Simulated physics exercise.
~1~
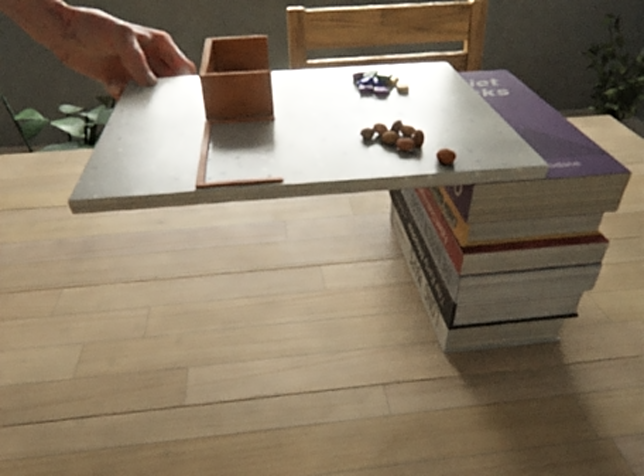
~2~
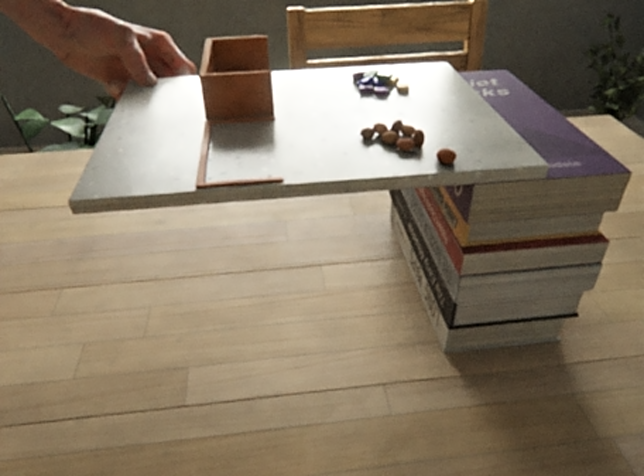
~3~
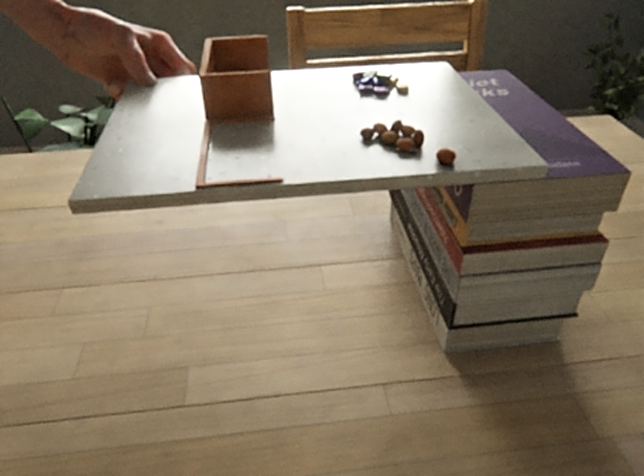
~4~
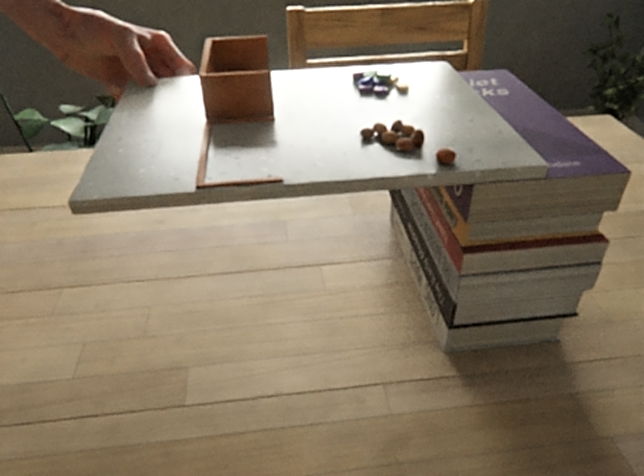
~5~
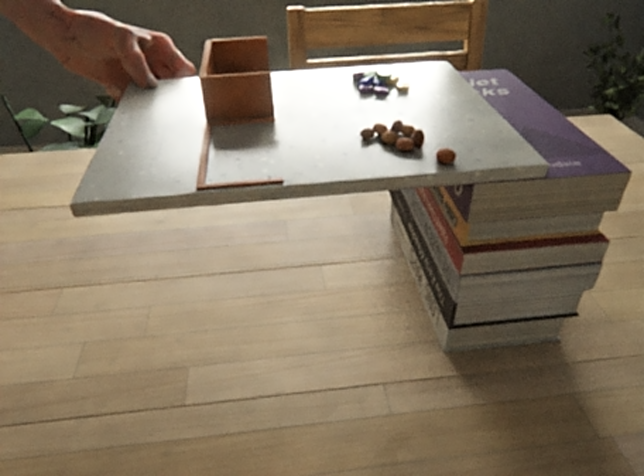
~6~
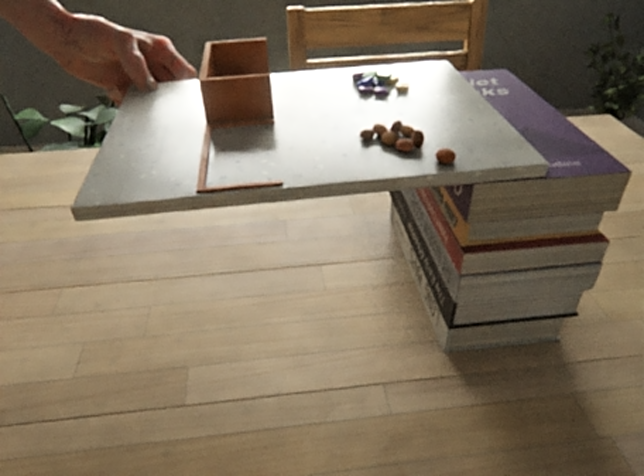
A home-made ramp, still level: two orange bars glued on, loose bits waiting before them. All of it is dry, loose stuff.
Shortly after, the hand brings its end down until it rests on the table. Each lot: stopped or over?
Result: Near lot - over; far lot - stopped.
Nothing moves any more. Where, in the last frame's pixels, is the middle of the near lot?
Centre at rest, last picture: Close to (143, 324).
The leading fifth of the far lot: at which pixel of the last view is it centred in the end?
Roughly at (265, 194).
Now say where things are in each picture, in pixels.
In the first picture, held end of the board at (87, 200), level; book pile at (490, 133), tall, over half the board's length; near lot at (407, 130), a few bits of cat kibble; far lot at (377, 83), a few mosaic tiles; near bar at (204, 150), much lower than a piece; far bar at (209, 76), taller than the pieces.
In the second picture, held end of the board at (88, 200), level; far lot at (377, 83).
In the third picture, held end of the board at (87, 200), level; near lot at (407, 130).
In the fourth picture, held end of the board at (87, 200), level; far lot at (376, 83).
In the fifth picture, held end of the board at (89, 203), level; near lot at (407, 130).
In the sixth picture, held end of the board at (90, 207), down by 1°; book pile at (490, 132); near lot at (407, 130), not moving; far lot at (376, 83), not moving; near bar at (205, 155); far bar at (209, 80).
Then, 0.81 s past the last view, board sloping at 16°; near lot where it was; far lot where it was.
Then, 1.67 s past the last view, board sloping at 32°; near lot on its way down; far lot has reached its bar.
Then, 2.70 s past the last view, board resting at 42°; near lot all past its bar; far lot has reached its bar.
Finally, board resting at 42°; near lot all past its bar; far lot gathered behind its bar.
